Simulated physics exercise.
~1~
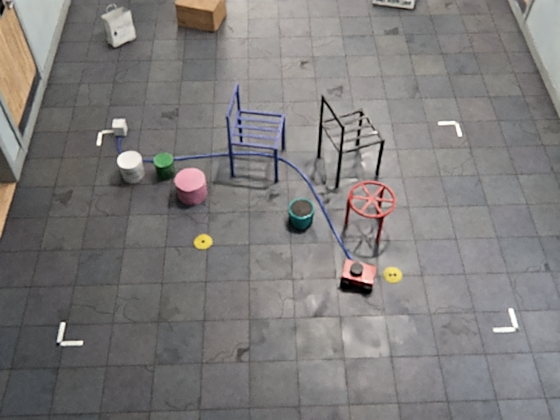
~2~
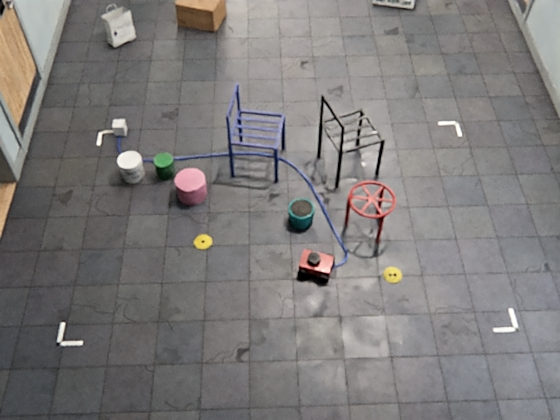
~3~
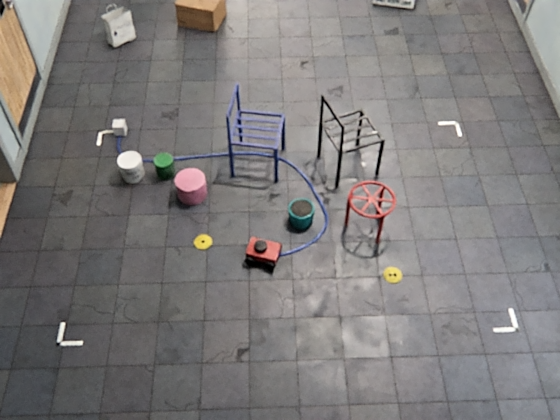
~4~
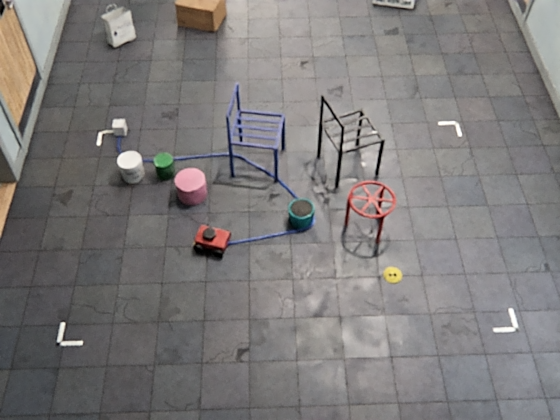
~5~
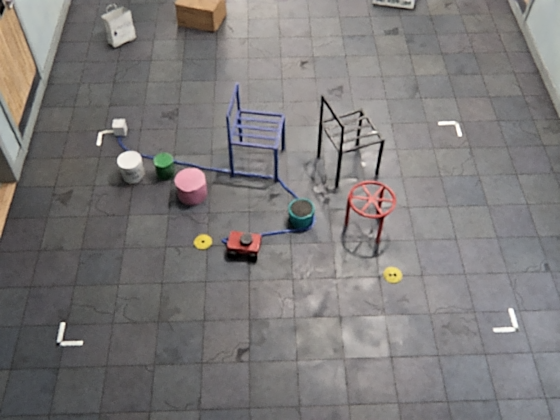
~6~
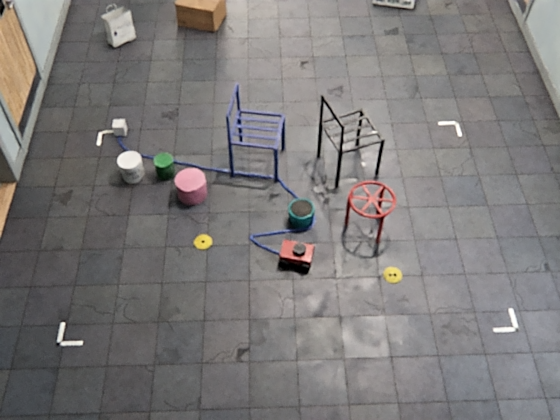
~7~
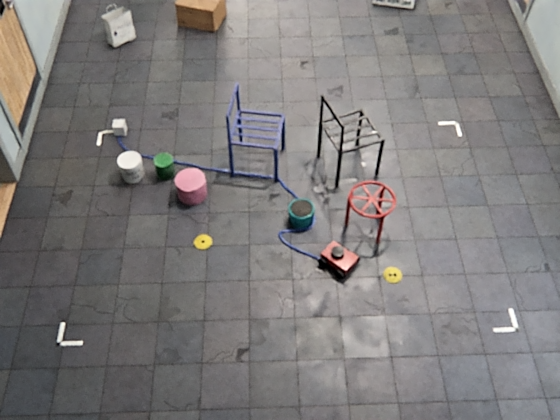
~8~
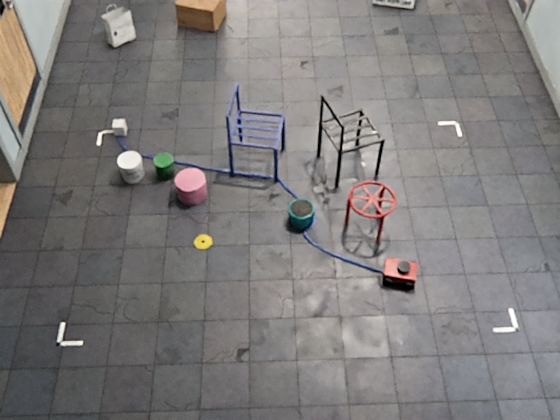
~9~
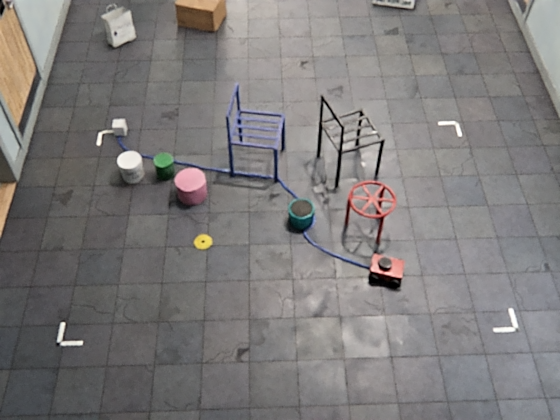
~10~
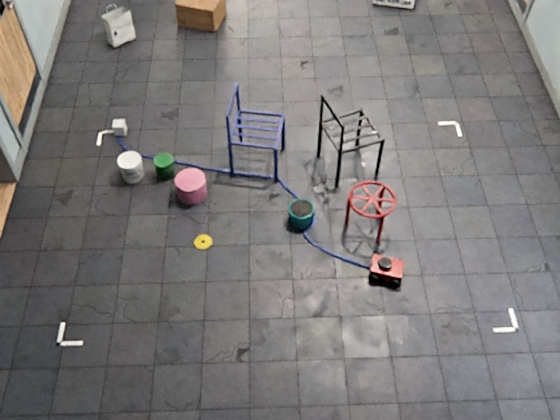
A red cart trailing a blue lead moves left past the teal pot, then returns right and stops.
